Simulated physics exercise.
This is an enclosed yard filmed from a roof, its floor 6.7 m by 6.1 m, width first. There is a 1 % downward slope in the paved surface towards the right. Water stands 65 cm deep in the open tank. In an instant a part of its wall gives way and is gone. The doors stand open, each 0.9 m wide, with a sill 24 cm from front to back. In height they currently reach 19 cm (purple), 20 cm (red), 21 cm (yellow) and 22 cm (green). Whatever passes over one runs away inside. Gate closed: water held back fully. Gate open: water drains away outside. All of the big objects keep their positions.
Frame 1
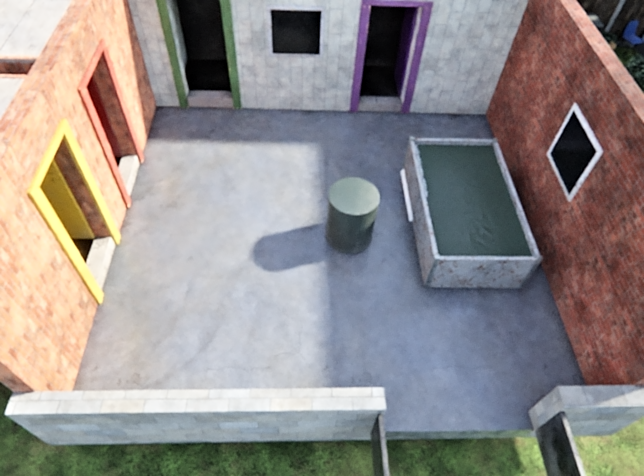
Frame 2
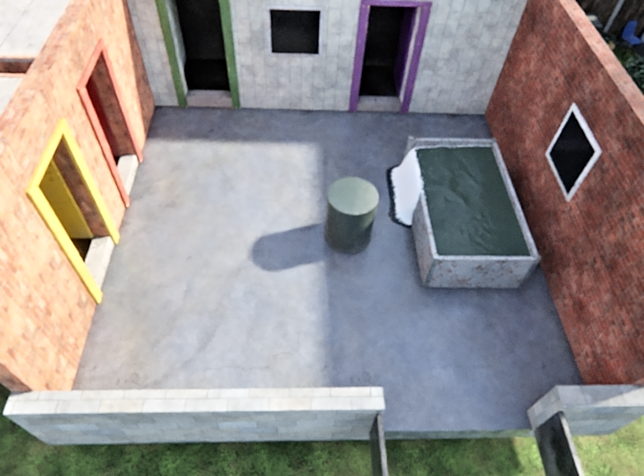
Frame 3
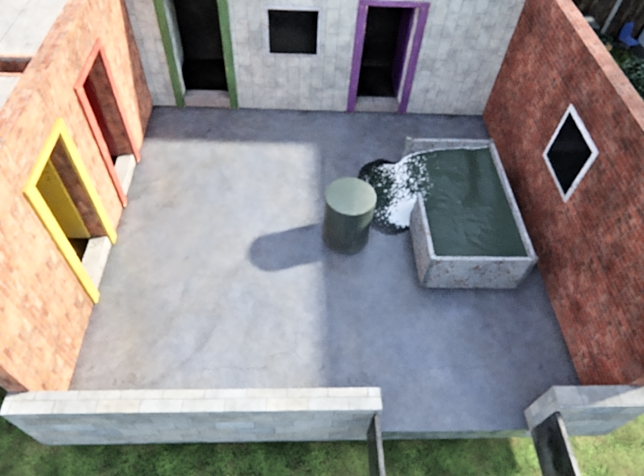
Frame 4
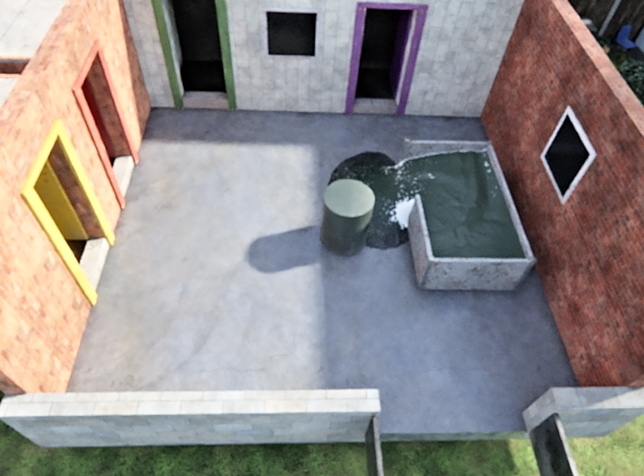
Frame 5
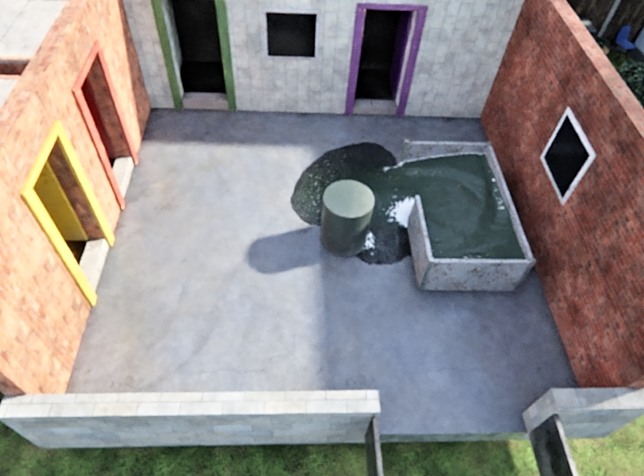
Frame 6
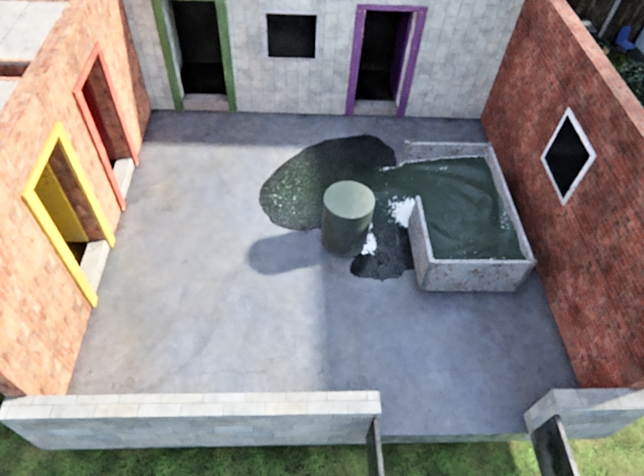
A walled yard with coloured door surrounds lay still until part of the tank's left side vanished, and dark green water poured out, foamed around the round pillar and spread leftward across the paved floor.
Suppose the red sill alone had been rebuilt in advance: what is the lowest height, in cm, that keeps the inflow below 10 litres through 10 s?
About 18 cm.
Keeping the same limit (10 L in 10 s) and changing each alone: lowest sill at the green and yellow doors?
Close to 17 cm (green) and close to 8.0 cm (yellow).
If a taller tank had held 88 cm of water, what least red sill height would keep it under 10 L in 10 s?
Then a height close to 26 cm.
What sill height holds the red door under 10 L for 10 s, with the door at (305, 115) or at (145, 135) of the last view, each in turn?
Minimums: Roughly 12.0 cm and 24 cm.
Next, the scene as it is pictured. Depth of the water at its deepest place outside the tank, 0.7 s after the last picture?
Around 36 centimetres.
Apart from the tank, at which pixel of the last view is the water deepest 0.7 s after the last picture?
Look close to (398, 190).
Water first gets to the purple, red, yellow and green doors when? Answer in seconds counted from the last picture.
So purple sees it at 0.8 s, red at 0.7 s, yellow at 1.4 s and green at 1.2 s.
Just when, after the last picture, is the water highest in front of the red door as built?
The depth peaks at about 1.4 seconds.
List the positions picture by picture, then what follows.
The first picture shows still water, 65 cm deep, in the open tank at (468, 196); the red door at (117, 136) is dry.
In the second picture, the gap is at (412, 185), the front 0.3 m out at (398, 220); the back of the open tank holds 65 cm.
In the third picture, the front is at a hidden place, 0.8 m from the gap at (409, 188); 1.1 m2 of floor is wet, 65 cm left at the back.
In the fourth picture, the gap is at (407, 191), the front 1.3 m out at a hidden place; the back of the open tank holds 63 cm.
In the fifth picture, the gap is at (407, 192), the front 1.9 m out at (297, 205); the back of the open tank holds 56 cm.
In the sixth picture, the gap is at (408, 192), the front 2.4 m out at (266, 203); the back of the open tank holds 55 cm; 2.4 m in a straight line remain to the red door at (112, 139).
Then, 0.7 s after the last picture water covers 35 % of the floor, deepest (36 cm) near (398, 190); it has not reached the red door.
Then, 2.3 s after the last picture water covers 50 % of the floor, deepest (34 cm) near (176, 126); 19 cm at the red door, 2 litres in over its 20 cm sill.
Then, 9.3 s after the last picture water covers 95 % of the floor, deepest (13 cm) near (556, 326); 4 cm at the red door, 3 litres in over its 20 cm sill.
At the red door as built, the water peaked near 22 cm, 1.3 s after the last picture.
With a sill of 15 cm, 28 litres would have come in within the 10 s; with 20 cm, 3 litres. So under 10 litres takes about 18 cm.
